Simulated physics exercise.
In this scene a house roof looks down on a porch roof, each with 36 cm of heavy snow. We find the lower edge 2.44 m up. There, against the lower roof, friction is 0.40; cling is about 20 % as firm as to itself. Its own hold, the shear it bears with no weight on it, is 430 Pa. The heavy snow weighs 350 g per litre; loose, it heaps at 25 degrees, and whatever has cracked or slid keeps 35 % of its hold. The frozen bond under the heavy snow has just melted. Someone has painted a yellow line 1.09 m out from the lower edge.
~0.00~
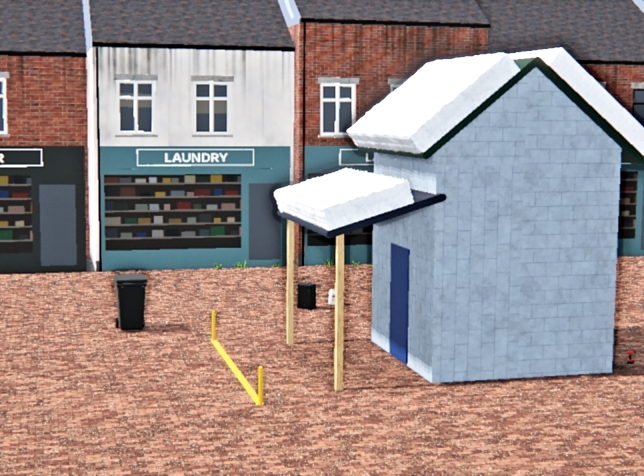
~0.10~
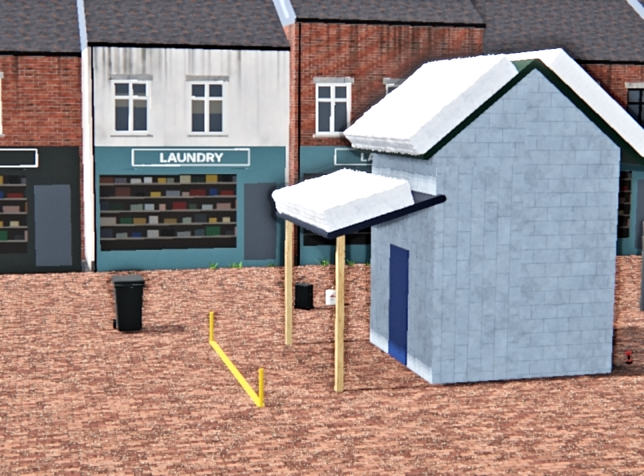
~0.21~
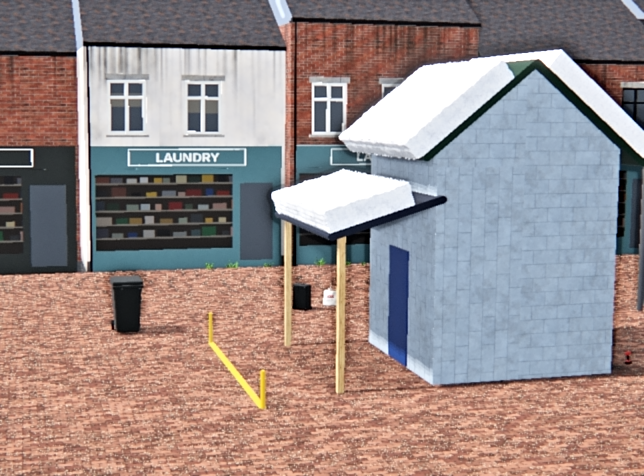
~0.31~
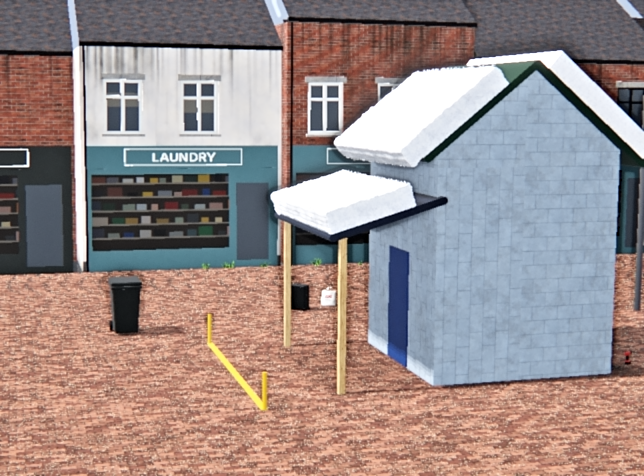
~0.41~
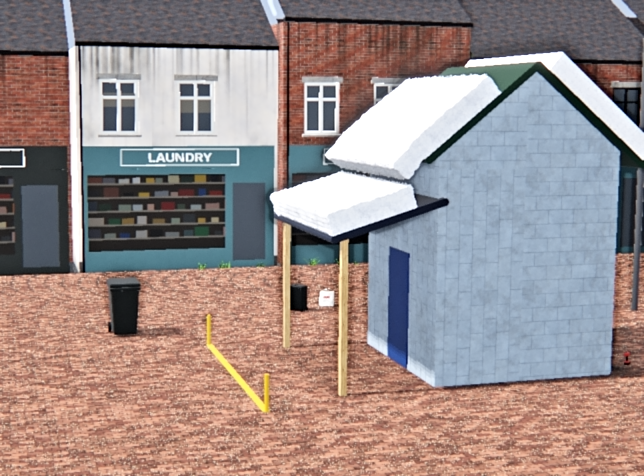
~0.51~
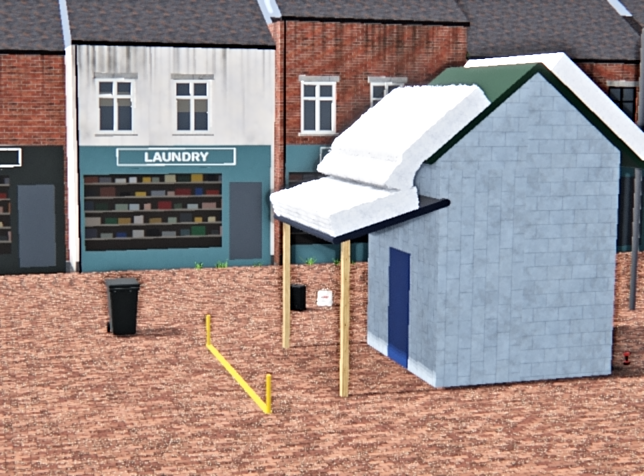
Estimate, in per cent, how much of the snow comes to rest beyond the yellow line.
I would say roughly 52 per cent.
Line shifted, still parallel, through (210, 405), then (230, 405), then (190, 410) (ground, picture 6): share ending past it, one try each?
Respectively about 30 in a hundred, 40 in a hundred and 25 in a hundred.
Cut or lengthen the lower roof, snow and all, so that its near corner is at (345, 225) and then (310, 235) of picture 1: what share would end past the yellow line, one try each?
First 55 per cent, second 50 per cent.
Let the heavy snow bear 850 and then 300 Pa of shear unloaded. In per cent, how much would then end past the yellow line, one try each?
The answers, in order, are 40 % and 55 %.
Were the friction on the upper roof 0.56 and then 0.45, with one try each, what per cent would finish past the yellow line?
One try each gives 30 % and then 40 %.
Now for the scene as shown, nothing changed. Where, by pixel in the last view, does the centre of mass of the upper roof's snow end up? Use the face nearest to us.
Look around (232, 360) on the near face.
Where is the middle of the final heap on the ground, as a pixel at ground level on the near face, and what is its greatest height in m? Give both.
Middle around (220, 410); height roughly 0.4 m.
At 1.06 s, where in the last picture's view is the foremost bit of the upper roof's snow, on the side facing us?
About (303, 216).
After 1.06 s, none is below the lower edge and 0 % is past the line.
After 1.71 s, 63 % is below the lower edge and 40 % is past the line.
After 2.35 s, 75 % is below the lower edge and 52 % is past the line.
After 3.00 s, 75 % is below the lower edge and 52 % is past the line.
After 3.30 s, at the end, 75 % is below the lower edge and 52 % is past the line.
